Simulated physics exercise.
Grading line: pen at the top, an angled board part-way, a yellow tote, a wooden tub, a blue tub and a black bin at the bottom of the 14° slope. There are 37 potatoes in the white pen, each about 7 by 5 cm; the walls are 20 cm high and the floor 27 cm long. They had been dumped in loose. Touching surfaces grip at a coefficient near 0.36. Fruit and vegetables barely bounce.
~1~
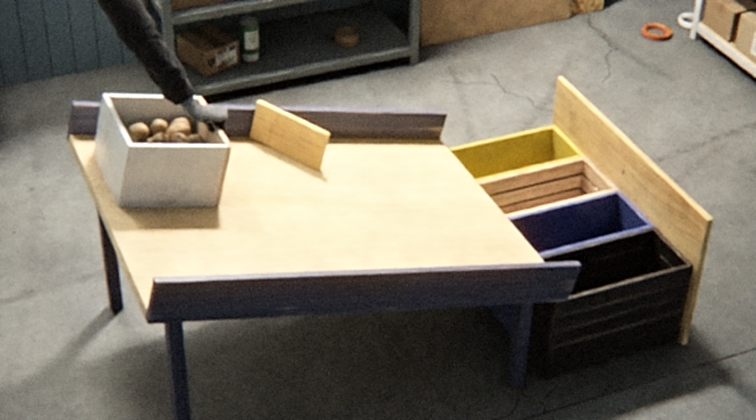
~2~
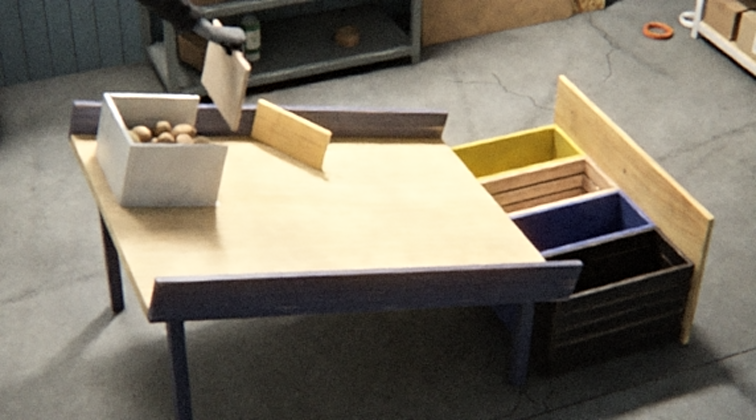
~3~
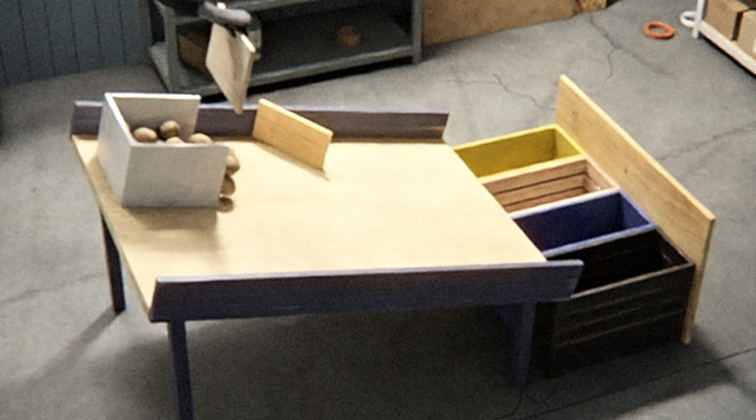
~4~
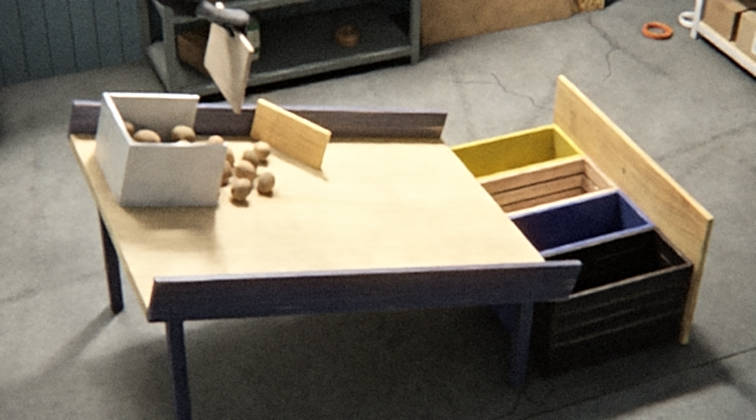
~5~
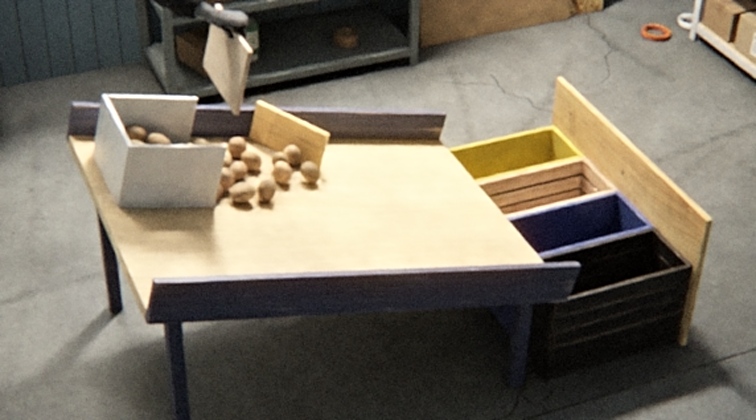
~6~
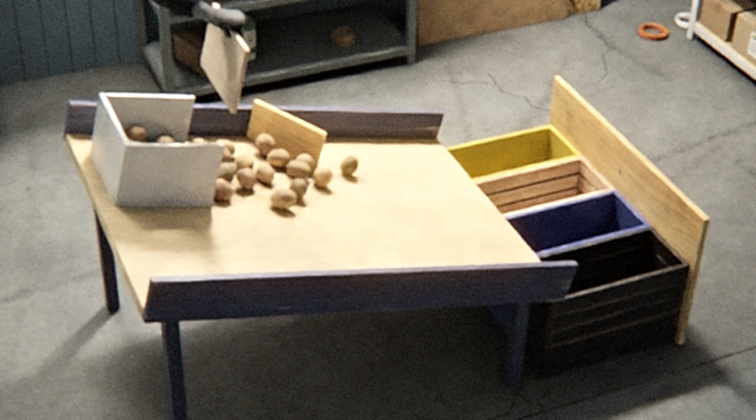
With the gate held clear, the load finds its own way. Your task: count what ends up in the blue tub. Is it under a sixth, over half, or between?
The count there is within one sixth to one half of the load.
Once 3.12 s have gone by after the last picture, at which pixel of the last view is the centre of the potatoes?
Somewhere about (546, 252) in pixels.
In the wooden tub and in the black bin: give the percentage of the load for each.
Shares: Approx. 40 % and 5 %.
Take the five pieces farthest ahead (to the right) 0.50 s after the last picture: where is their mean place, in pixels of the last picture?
Their mean place is near (442, 186).
Then, 0.50 s after the last picture, 9 still in the white pen, 27 on the slope and 1 in the air.
Then, 1.12 s after the last picture, 2 still in the white pen, 1 in the yellow tote, 4 in the wooden tub, 2 in the blue tub, 26 on the slope and 2 in the air.
Then, 2.00 s after the last picture, 1 still in the white pen, 1 in the yellow tote, 13 in the wooden tub, 10 in the blue tub, 11 on the slope and 1 in the air.
Final count (3.12 s after the last picture), 1 still in the white pen, 2 in the yellow tote, 14 in the wooden tub, 12 in the blue tub, 1 in the black bin and 7 on the slope. Asked share, 12 of 37, 32 per cent.
